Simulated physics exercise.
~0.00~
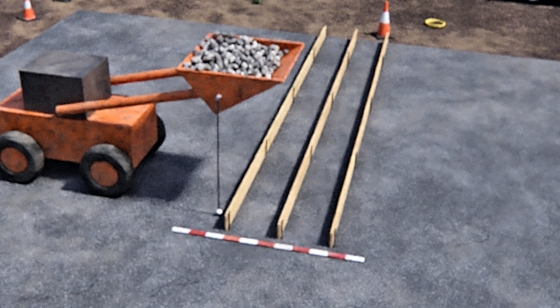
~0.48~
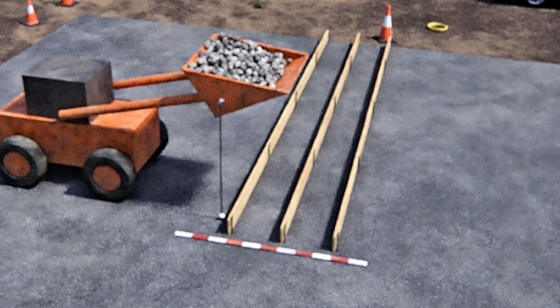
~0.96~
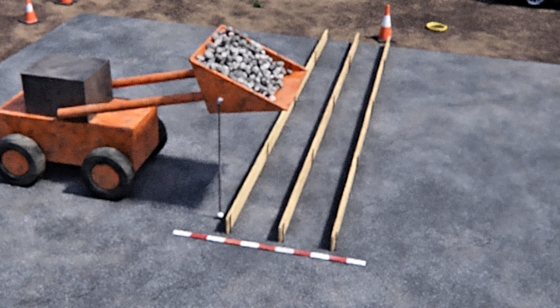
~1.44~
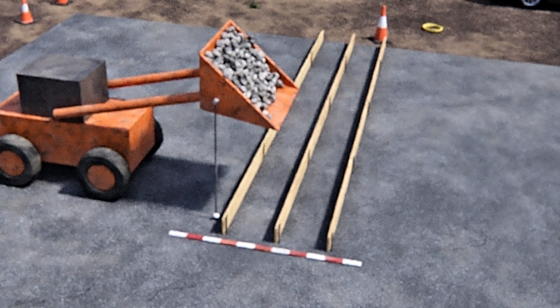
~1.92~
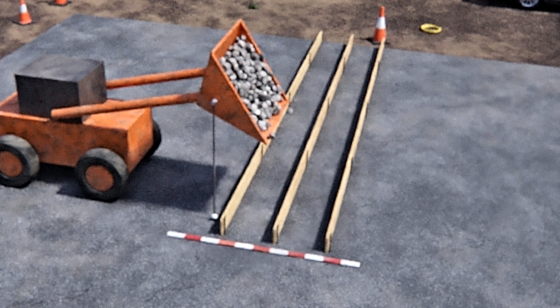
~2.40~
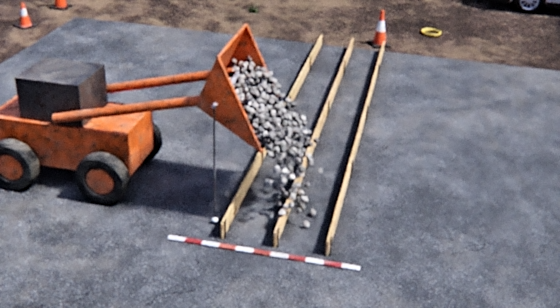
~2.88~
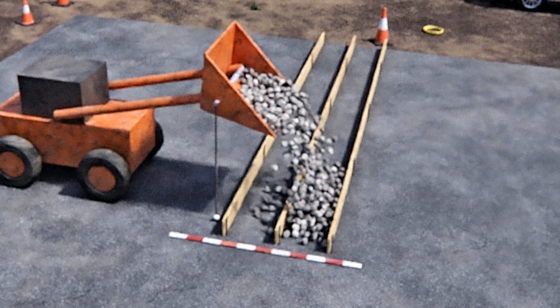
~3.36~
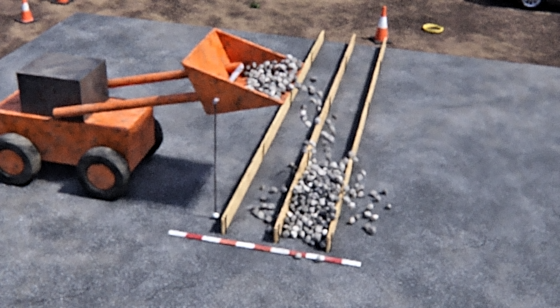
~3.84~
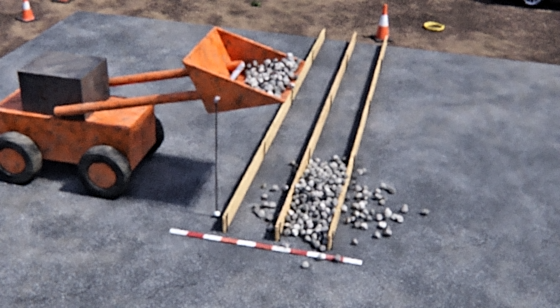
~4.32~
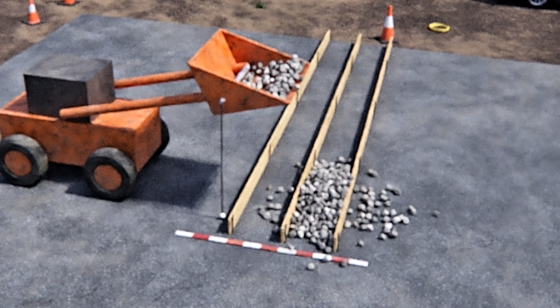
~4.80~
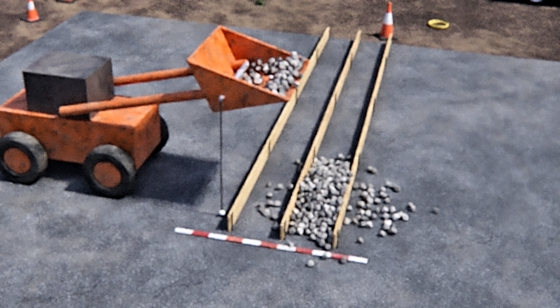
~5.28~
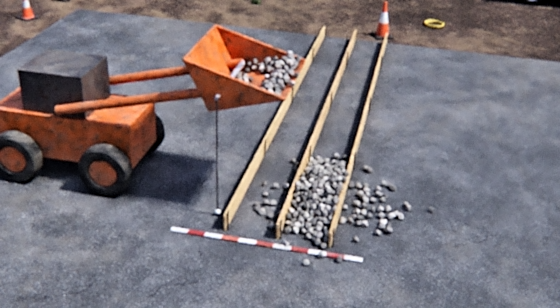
Orange loader bucket tipping grey rocks over wooden planks, then swinging back partly full, leaving most spilled stones heaped around the right-hand boards.
